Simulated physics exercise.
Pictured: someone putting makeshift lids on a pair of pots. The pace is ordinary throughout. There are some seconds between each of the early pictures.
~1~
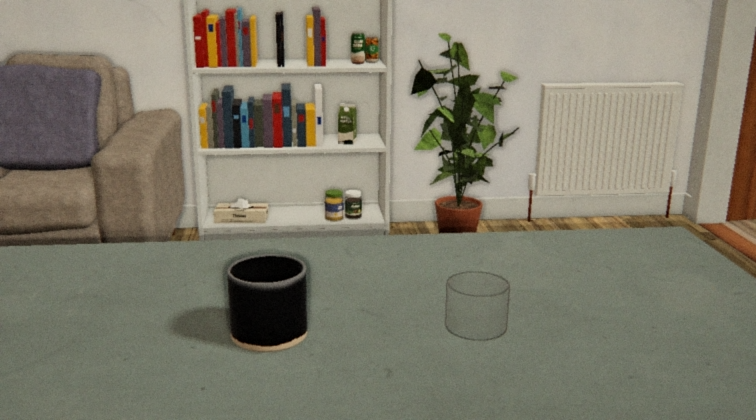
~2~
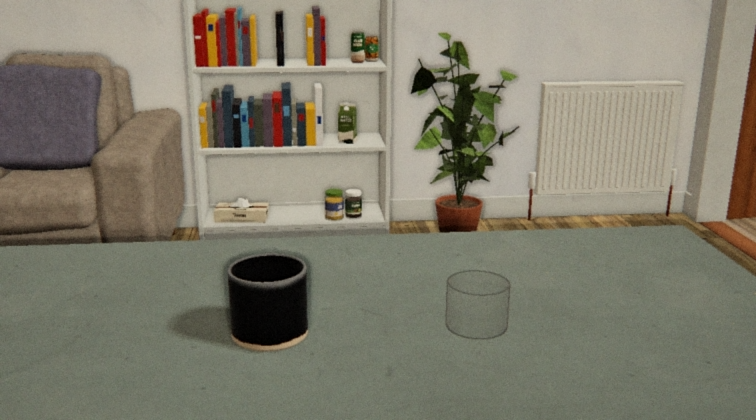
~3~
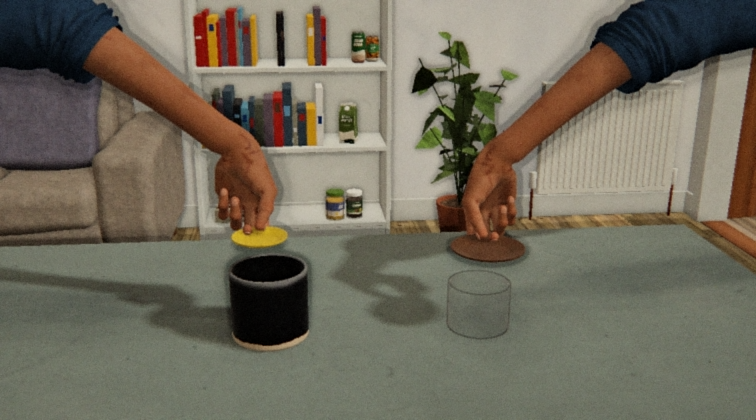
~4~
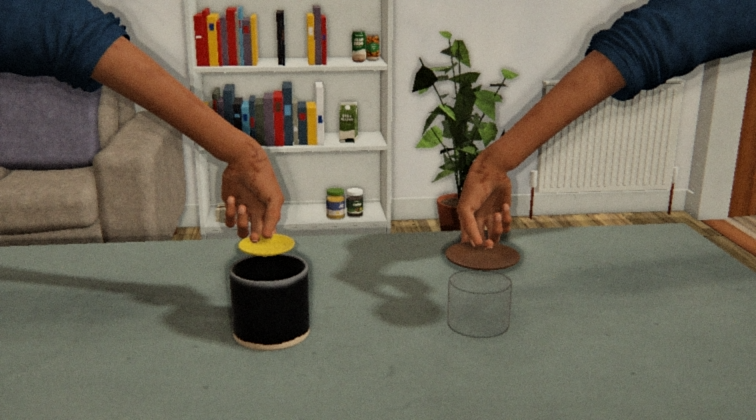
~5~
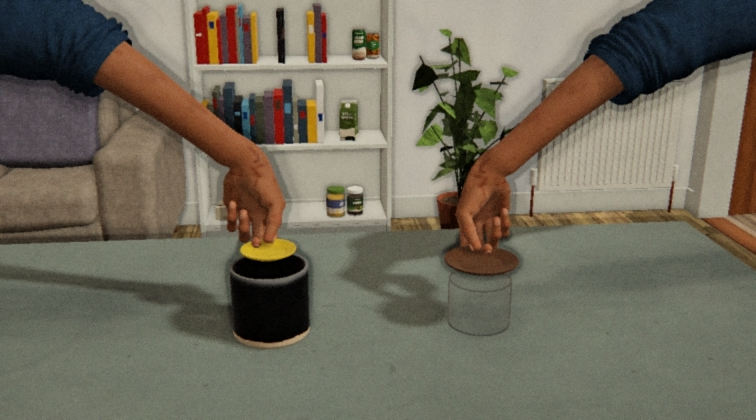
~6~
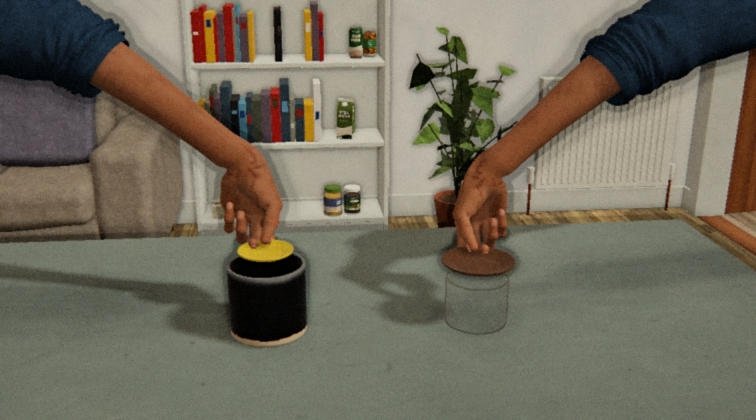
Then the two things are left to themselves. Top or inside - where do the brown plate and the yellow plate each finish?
The brown plate finishes on top, the yellow plate finishes inside.
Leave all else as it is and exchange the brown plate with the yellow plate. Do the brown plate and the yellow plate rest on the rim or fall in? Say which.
For the brown plate, it perches on top; for the yellow plate, it drops in.
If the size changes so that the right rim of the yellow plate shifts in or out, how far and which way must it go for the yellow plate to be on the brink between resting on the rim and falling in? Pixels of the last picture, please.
Shift: 8 px, direction right.
Then, 0.16 s on from there, brown plate sitting on the rim near (478, 273); yellow plate on its way down near (268, 298).
In the end, the brown plate rests on the rim, near (478, 273); the yellow plate falls in, near (269, 324).
